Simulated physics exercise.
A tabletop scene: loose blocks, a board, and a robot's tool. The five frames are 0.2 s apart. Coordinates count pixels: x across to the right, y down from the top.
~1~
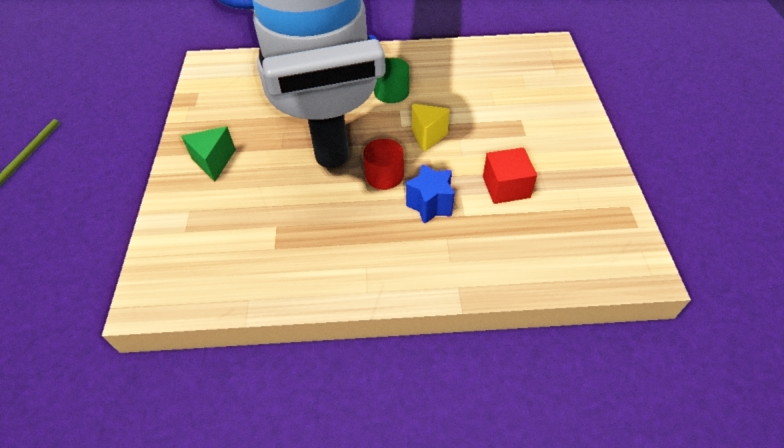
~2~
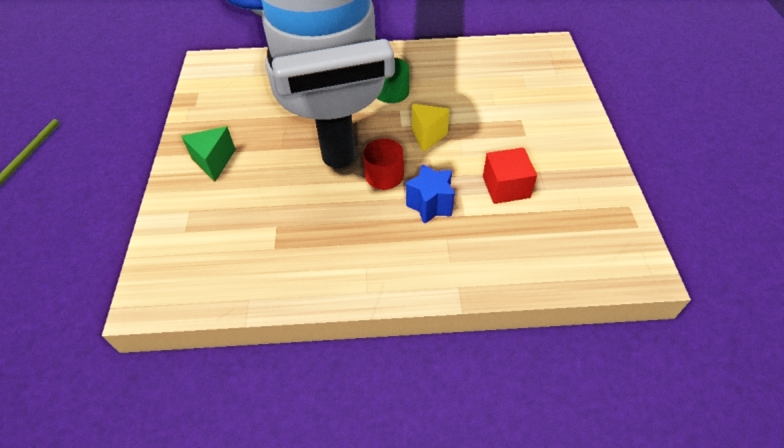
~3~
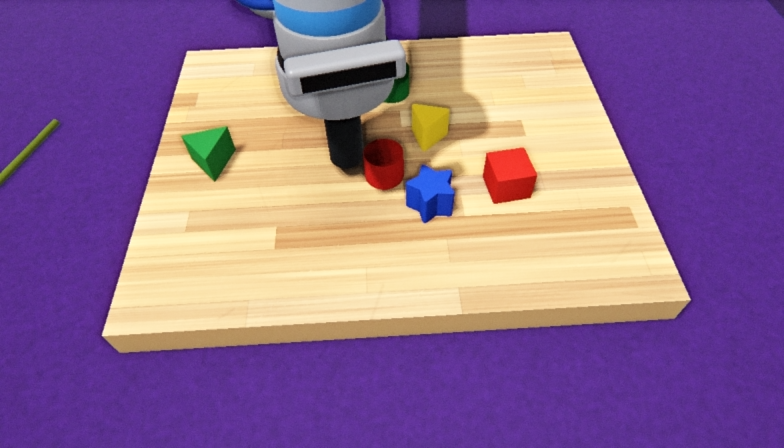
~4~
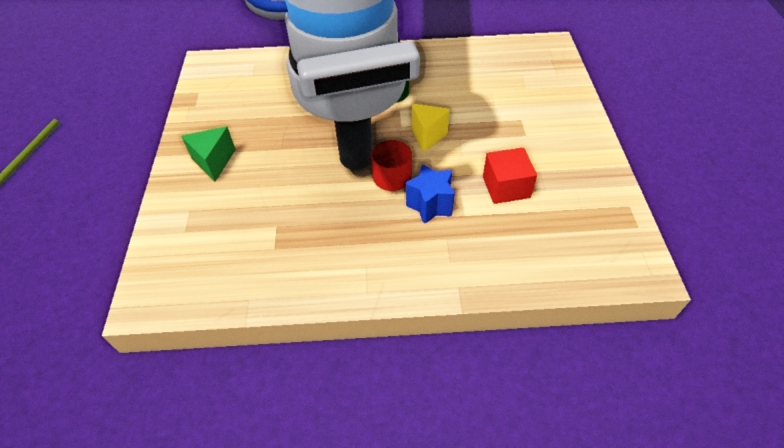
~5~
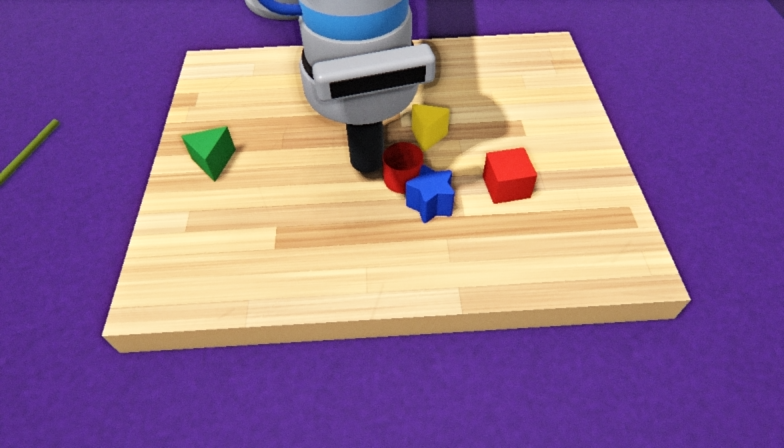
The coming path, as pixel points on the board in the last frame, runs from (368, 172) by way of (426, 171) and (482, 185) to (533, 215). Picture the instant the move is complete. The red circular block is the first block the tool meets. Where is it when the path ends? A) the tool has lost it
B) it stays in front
Letter B.
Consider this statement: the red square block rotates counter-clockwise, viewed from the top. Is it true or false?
It is true.
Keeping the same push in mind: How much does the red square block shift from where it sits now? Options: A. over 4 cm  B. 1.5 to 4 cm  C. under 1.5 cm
I'll go with A - over 4 cm.
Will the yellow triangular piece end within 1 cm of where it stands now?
I'd say yes.
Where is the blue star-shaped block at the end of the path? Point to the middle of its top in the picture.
It should be at (452, 190) by then.
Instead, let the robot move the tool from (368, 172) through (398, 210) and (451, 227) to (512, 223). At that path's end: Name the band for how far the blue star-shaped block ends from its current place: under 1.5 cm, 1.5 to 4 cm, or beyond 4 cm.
If I had to pick, the blue star-shaped block travels beyond 4 cm here.
On the path given first. One third of the way, tool at (427, 159); red circular block at (461, 161); blue star-shaped block at (450, 188), turned 75° clockwise.
Two thirds of the way, tool at (484, 173); red circular block at (518, 181); blue star-shaped block at (452, 190), turned 85° clockwise; red square block at (557, 171), turned 15° anticlockwise.
At the end, tool at (537, 204); red circular block at (571, 218); yellow triangular piece in place; blue star-shaped block at (452, 190), turned 85° clockwise; red square block at (565, 172), turned 30° anticlockwise.
